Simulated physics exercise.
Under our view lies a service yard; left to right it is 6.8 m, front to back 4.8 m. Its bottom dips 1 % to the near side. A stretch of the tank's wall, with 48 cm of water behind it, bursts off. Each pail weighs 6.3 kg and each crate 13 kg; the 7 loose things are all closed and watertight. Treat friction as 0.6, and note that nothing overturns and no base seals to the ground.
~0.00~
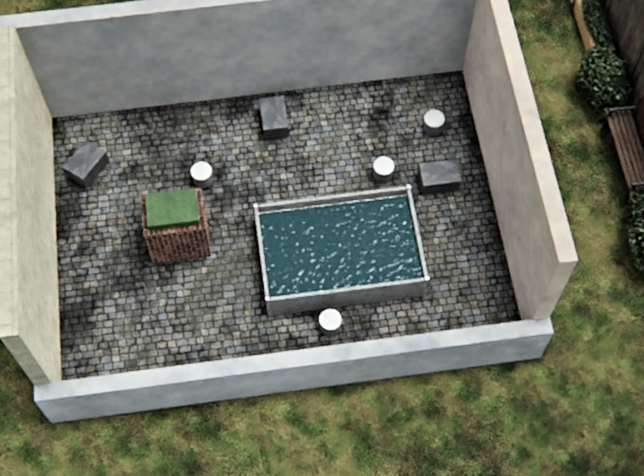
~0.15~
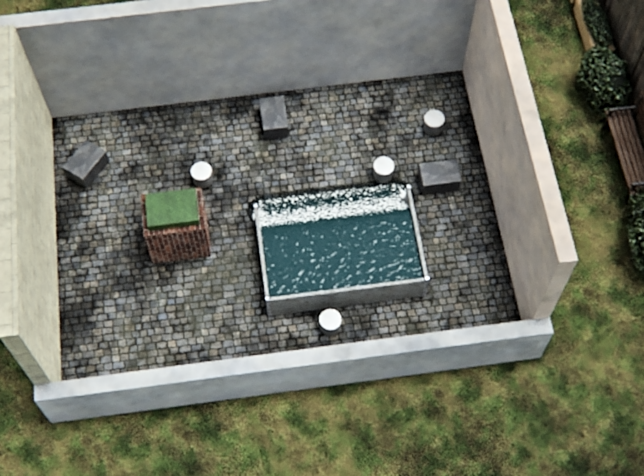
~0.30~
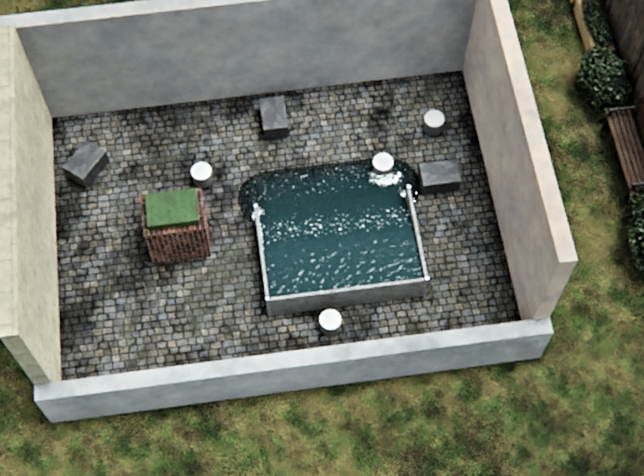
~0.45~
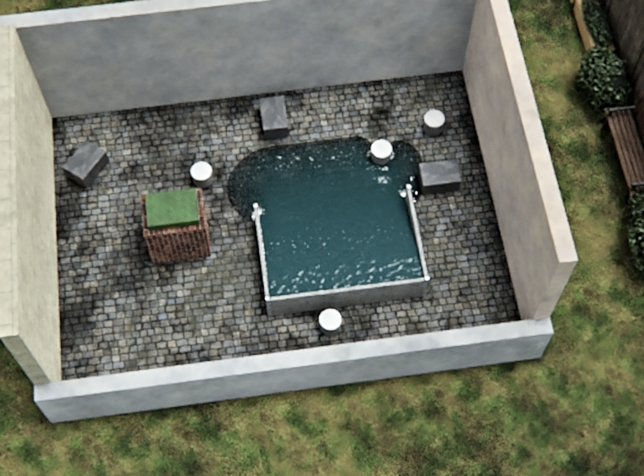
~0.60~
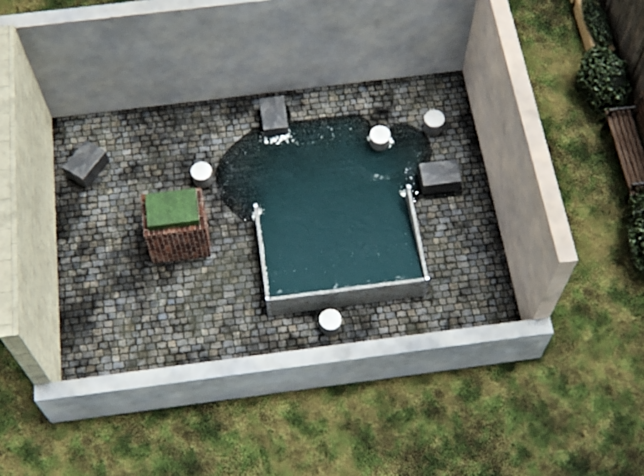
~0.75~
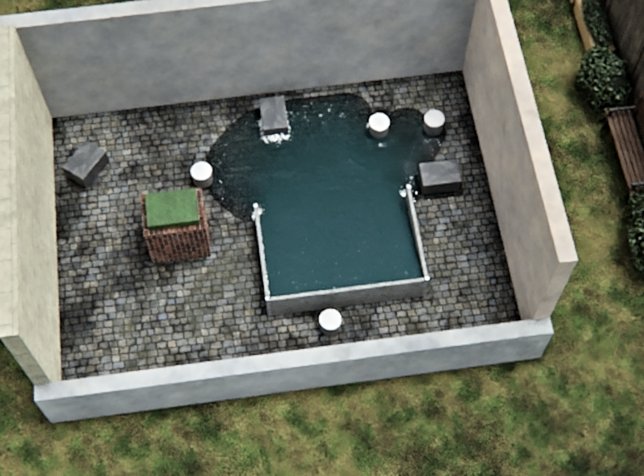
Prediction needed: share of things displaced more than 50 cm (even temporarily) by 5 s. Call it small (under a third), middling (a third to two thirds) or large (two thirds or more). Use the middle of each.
Large, two thirds or more.
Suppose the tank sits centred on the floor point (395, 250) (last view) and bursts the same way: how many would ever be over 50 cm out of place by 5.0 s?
The count would be 6.
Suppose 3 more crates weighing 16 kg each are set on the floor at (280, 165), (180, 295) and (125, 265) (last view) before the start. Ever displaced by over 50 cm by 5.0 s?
Well, in turn they are above that, below that and below that.
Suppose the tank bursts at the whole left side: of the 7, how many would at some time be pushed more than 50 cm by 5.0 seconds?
In that case 2 of them.
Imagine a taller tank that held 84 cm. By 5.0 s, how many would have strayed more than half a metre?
With that change, 7 of them.
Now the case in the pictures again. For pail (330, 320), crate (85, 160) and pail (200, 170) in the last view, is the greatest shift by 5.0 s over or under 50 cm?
One by one: Below the line; above the line; below the line.
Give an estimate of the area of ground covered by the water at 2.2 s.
Close to 16 m2, I'd say.
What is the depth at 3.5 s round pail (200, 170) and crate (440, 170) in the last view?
Depth approx. 6 cm / 4 cm.
After 1.1 s 1 of 7 are over 50 cm from their spots; 0 afloat.
After 2.2 s 2 of 7 are over 50 cm from their spots; 2 afloat.
After 3.5 s 3 of 7 are over 50 cm from their spots; 3 afloat.
After 5.0 s 5 of 7 are over 50 cm from their spots, and 5 have been at some point; 2 afloat.
